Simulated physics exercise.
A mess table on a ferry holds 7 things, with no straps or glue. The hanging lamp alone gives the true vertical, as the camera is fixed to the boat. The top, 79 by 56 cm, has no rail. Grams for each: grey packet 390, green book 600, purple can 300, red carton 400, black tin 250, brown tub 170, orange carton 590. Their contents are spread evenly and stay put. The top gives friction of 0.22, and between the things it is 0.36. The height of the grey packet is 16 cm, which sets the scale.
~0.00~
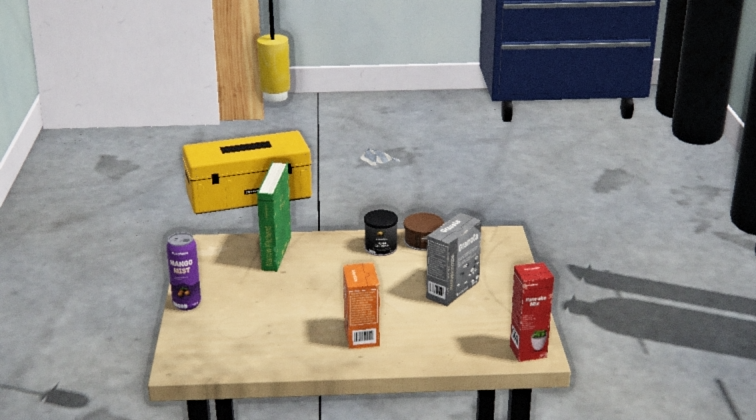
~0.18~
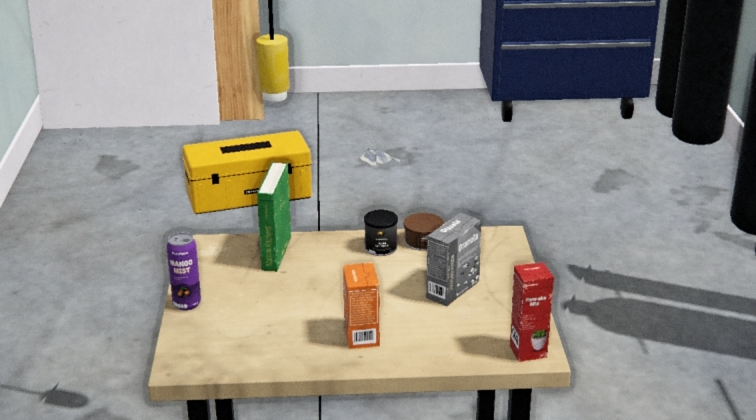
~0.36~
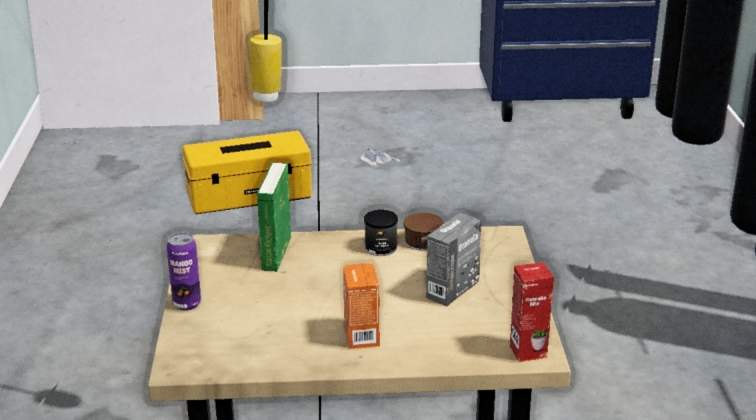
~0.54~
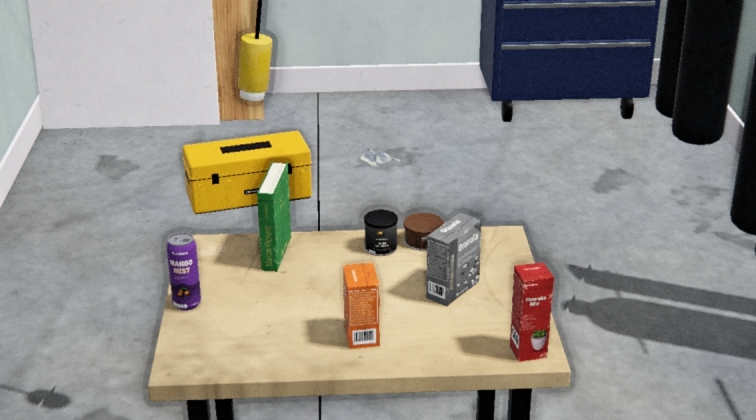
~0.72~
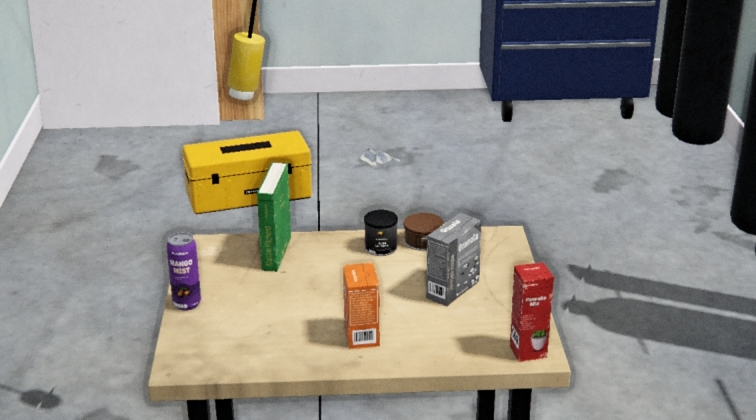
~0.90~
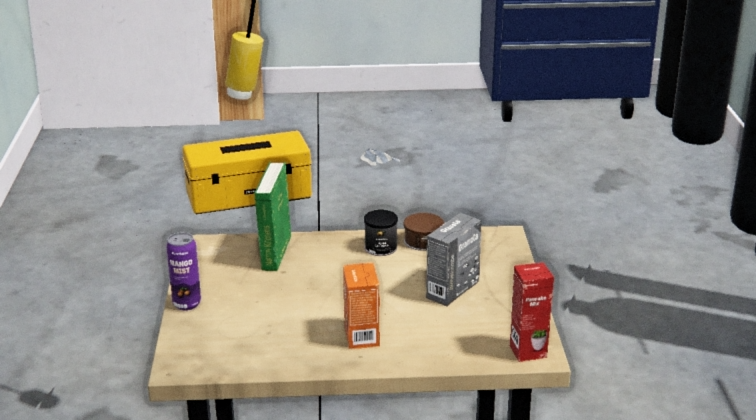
A table holding seven items stays still while a yellow lamp hanging behind it swings left.
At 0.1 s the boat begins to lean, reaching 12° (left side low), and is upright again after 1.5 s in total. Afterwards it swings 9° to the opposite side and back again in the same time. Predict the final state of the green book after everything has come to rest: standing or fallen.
Fallen.
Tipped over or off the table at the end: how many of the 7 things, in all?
Total: 1.
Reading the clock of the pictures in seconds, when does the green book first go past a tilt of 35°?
Around 1.2 s on the clock.
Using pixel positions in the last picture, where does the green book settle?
It stops at about (209, 243).
By 1.30 s, heel 4°, left side down; green book rocked 65° off its seat near (233, 229).
By 1.40 s, heel 2°, left side down; green book on its side near (216, 243).
When it is over (3.6 s), lying over on the table, green book; the other 6 within 5 cm of the start. In the last view, green book near (209, 243).
